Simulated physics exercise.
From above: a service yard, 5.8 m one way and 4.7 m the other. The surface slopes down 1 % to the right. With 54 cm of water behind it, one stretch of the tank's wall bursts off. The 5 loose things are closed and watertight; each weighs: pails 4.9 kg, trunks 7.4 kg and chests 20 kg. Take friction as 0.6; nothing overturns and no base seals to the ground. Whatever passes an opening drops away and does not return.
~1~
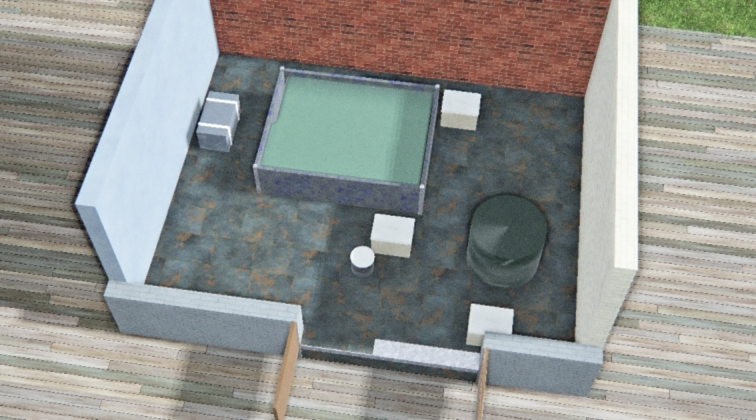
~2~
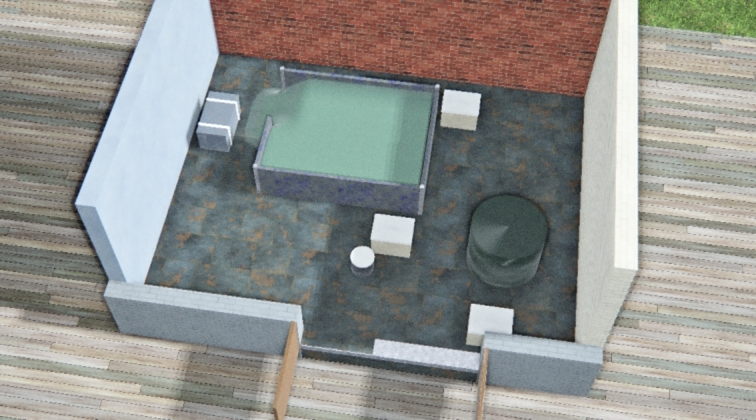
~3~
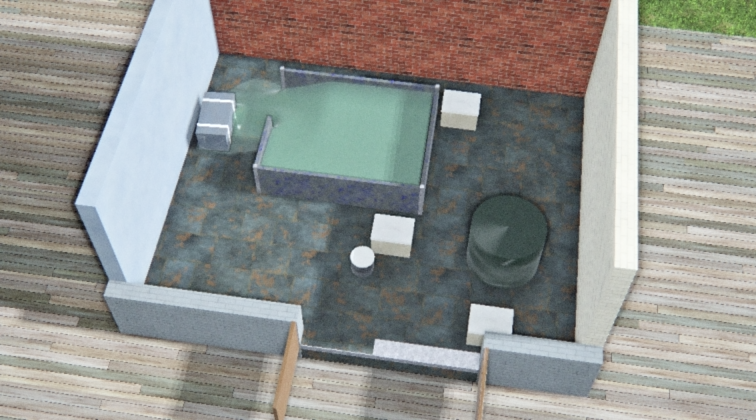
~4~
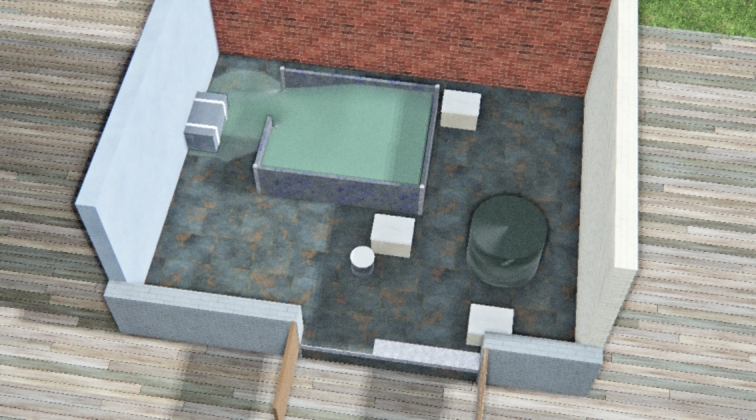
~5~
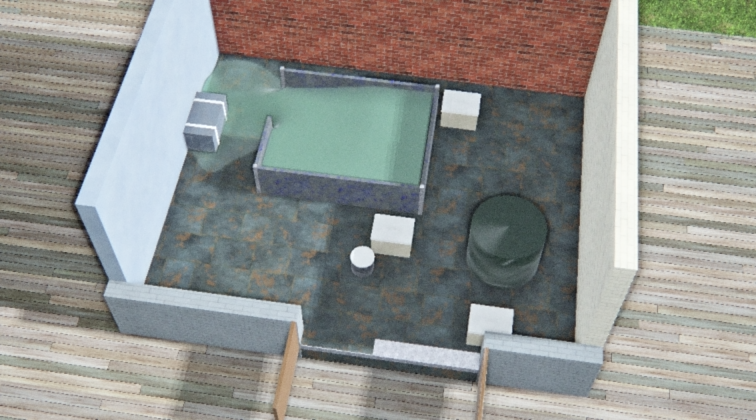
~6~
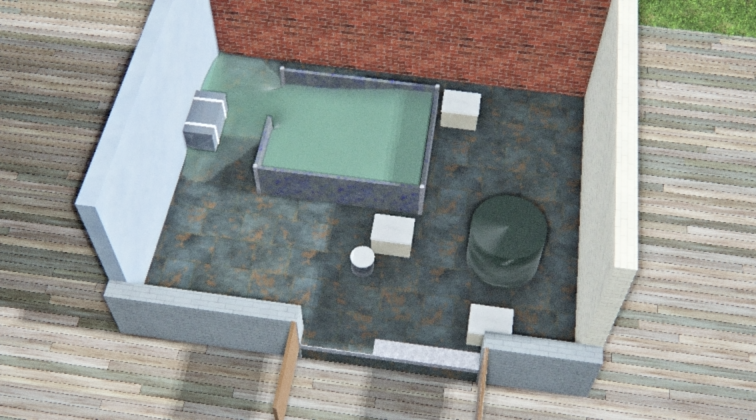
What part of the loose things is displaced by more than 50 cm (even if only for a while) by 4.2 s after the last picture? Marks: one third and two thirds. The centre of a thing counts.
Share: Less than a third.
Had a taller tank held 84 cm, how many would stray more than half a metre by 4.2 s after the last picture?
Then 2.
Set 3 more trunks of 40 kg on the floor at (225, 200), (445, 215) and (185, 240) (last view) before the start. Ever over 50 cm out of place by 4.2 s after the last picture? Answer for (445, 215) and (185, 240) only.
In that order: Short of it, more.
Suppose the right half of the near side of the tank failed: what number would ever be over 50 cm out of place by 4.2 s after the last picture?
Then 3.
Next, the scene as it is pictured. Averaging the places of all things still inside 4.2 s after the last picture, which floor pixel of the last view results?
Around (424, 248).
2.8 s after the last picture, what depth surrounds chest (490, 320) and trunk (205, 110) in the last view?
Roughly 0 and 6 cm.
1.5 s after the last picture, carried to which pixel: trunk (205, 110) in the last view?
Near (224, 176).
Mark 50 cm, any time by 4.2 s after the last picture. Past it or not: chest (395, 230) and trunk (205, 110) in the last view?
In that order: Under, past it.
Then, 0.4 s after the last picture 0 of 5 are over 50 cm from their spots; 0 afloat.
Then, 1.5 s after the last picture 1 of 5 are over 50 cm from their spots; 1 afloat.
Then, 2.8 s after the last picture 1 of 5 are over 50 cm from their spots; 1 afloat.
Then, 4.2 s after the last picture 1 of 5 are over 50 cm from their spots, and 1 have been at some point; 1 afloat.
